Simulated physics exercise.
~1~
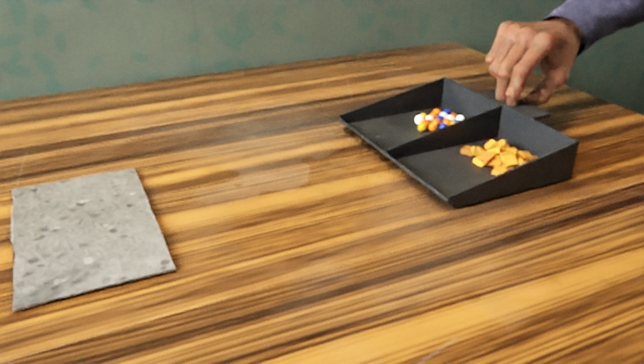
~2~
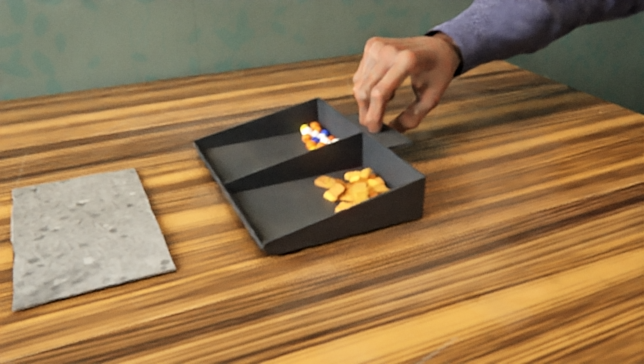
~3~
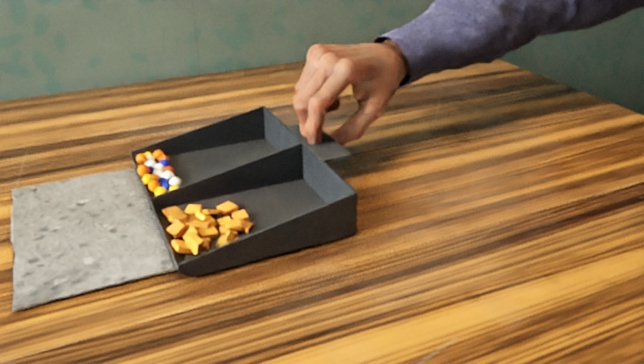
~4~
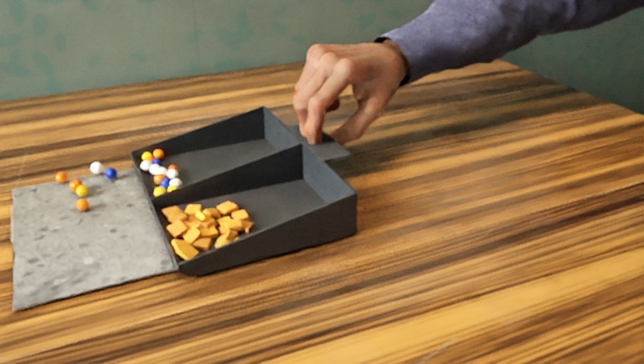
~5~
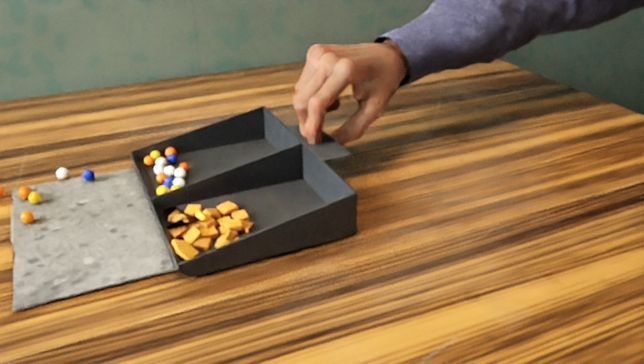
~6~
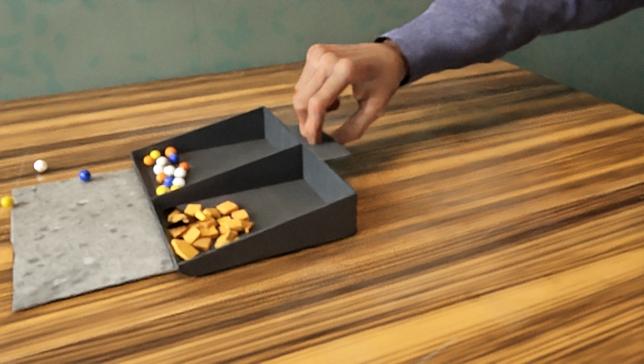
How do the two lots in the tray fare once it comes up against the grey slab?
The orange-tan chunks in the nearer section all stay in the tray, while some of the colourful balls in the farther section go over the front rim and roll away to the left.
